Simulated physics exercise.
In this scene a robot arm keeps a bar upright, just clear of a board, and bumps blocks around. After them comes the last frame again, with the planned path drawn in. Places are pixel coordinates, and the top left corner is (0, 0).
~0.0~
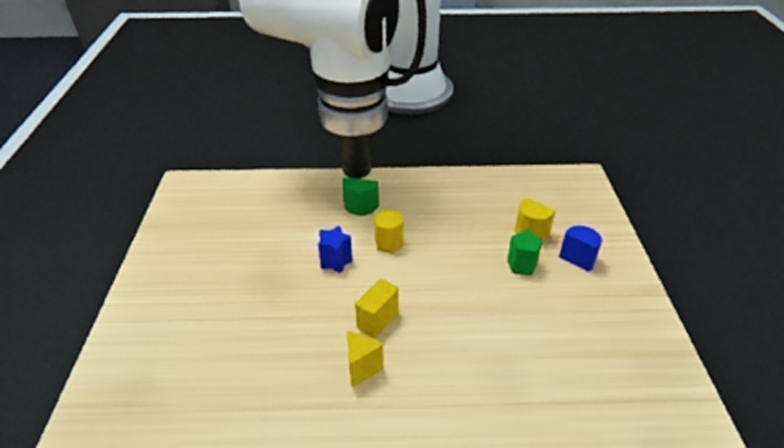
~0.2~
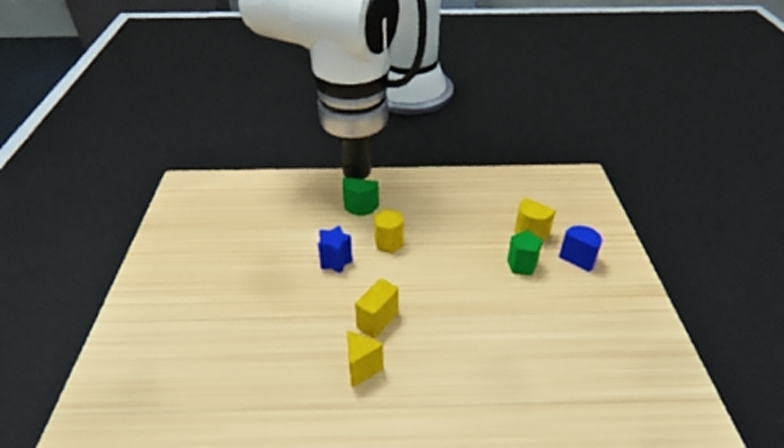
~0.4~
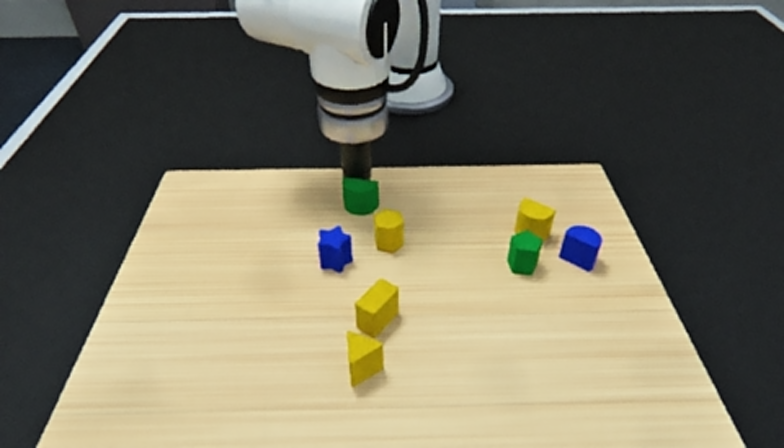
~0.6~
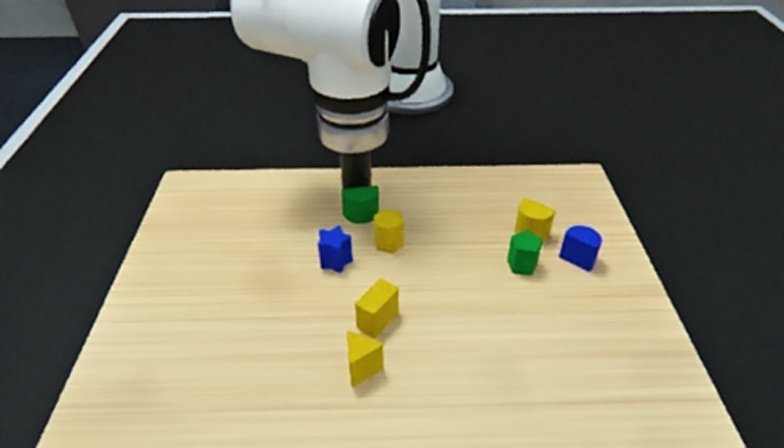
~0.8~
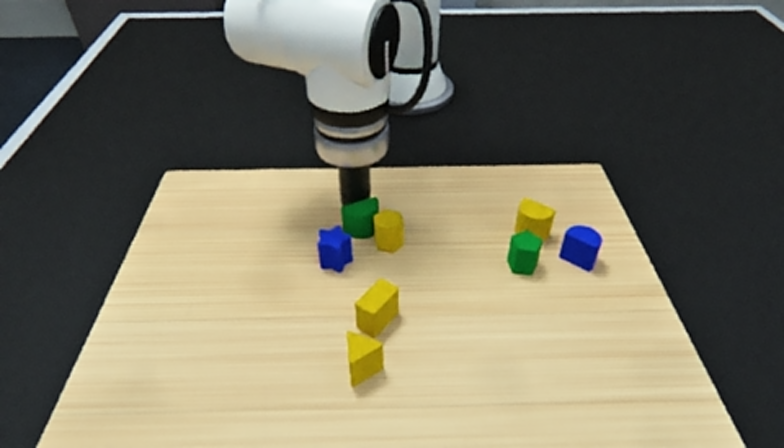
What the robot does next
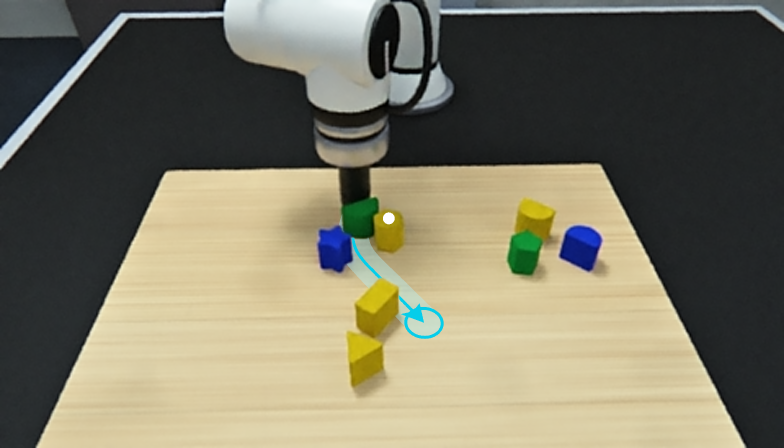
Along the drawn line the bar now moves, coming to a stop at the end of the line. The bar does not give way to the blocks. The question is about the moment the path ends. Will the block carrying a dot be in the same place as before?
That would be a no.
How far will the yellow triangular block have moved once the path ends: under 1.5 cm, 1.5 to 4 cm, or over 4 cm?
The shift is below 1.5 cm.
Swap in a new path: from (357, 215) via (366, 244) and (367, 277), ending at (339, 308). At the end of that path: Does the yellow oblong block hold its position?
I expect not.
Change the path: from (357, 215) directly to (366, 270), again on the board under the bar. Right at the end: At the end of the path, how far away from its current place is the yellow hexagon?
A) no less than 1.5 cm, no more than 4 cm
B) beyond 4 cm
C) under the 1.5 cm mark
A: No less than 1.5 cm, no more than 4 cm.
The line goes from (357, 215) via (357, 251) and (387, 285), ending at (424, 323); the dot is on the yellow hexagon.
What follows on the original path. One third of the way, bar at (356, 237); blue star at (327, 247), turned 20° clockwise; green D-shaped block at (361, 244), turned 15° clockwise; yellow hexagon at (392, 225), turned 55° anticlockwise.
Two thirds of the way, bar at (387, 271); blue star at (327, 247), turned 25° clockwise; green D-shaped block at (396, 281); yellow oblong block at (386, 303), turned 45° clockwise; yellow hexagon at (392, 225), turned 55° anticlockwise.
At the end, bar at (425, 308); blue star at (327, 247), turned 25° clockwise; yellow triangular block unmoved; green D-shaped block at (427, 323), turned 40° clockwise; yellow oblong block at (388, 321), turned 110° clockwise; yellow hexagon at (392, 225), turned 55° anticlockwise.
